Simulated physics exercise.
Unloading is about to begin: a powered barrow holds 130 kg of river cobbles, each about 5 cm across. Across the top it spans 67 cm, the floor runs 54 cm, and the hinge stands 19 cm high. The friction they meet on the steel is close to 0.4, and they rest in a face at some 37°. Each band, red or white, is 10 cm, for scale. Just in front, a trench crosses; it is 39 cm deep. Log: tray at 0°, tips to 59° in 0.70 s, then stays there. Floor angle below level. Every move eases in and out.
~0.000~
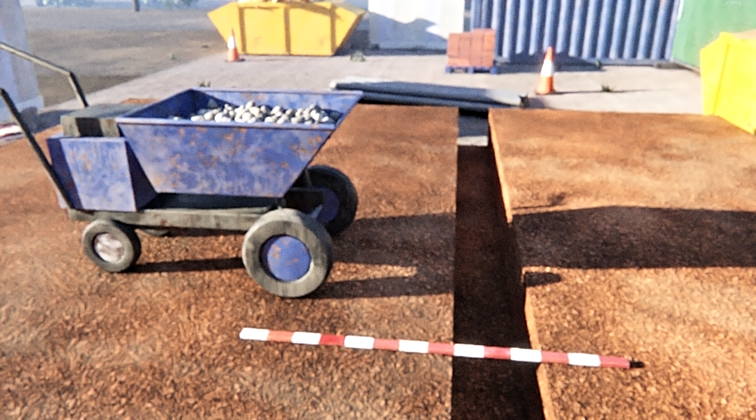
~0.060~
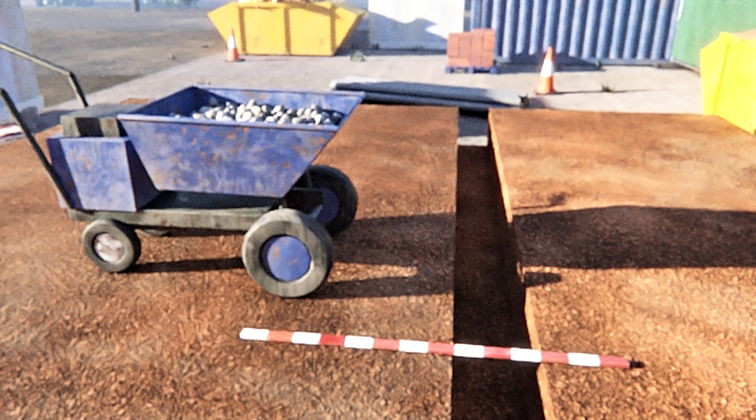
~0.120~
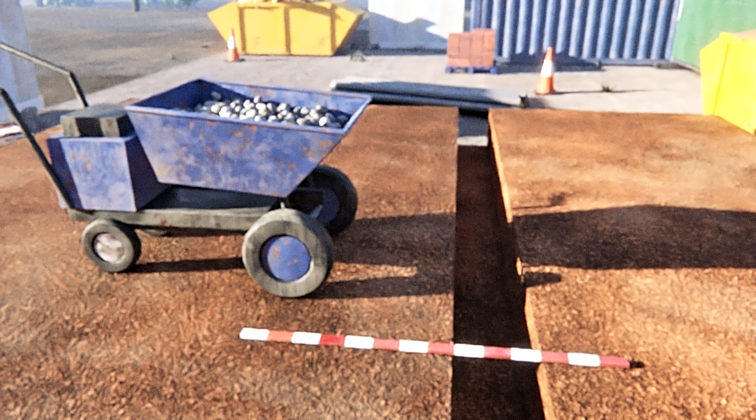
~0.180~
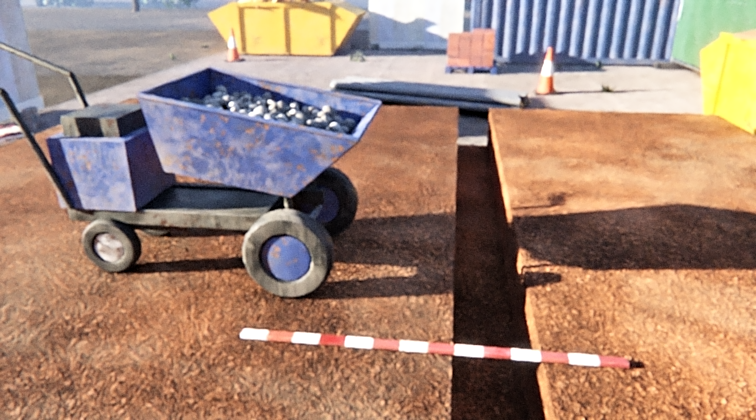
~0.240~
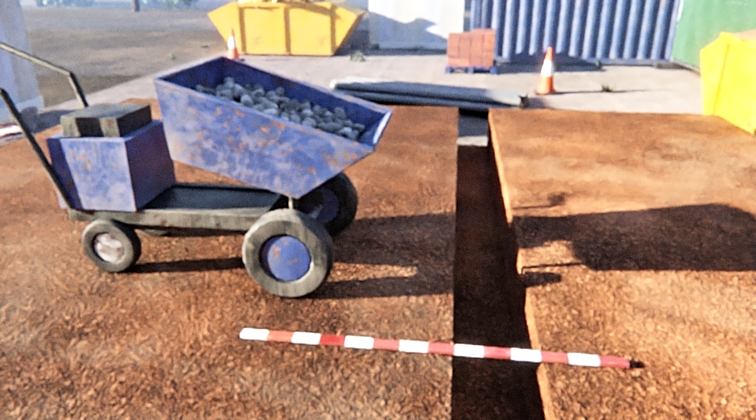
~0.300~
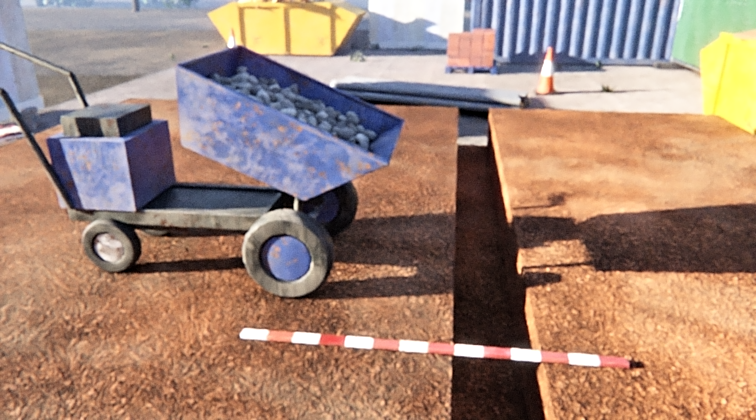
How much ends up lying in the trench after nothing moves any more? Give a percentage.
A share of about 62 per cent.
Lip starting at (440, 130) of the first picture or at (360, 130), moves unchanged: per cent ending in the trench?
It comes to about 10 and 55 in a hundred.
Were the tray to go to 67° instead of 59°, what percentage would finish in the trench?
With that change, near 90 per cent.
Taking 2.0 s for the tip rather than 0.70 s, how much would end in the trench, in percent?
That works out at about 65 in a hundred.
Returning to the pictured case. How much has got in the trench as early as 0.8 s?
Approx. 5 % of the load.
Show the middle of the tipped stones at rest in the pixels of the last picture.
(488, 332).
After 0.5 s the floor is at 49°; 100 % in the tray; the foremost stones are at (402, 184).
After 0.8 s the floor is at 59°; 91 % in the tray, 3 % short of the trench, 5 % in the trench; the foremost stones are at (491, 263).
After 1.1 s the floor is at 59°; 51 % in the tray, 3 % short of the trench, 41 % in the trench, 5 % past the trench; the foremost stones are at (589, 281).
After 3.1 s the floor is at 59°; 28 % in the tray, 4 % short of the trench, 62 % in the trench, 5 % past the trench; the foremost stones are at (707, 297).
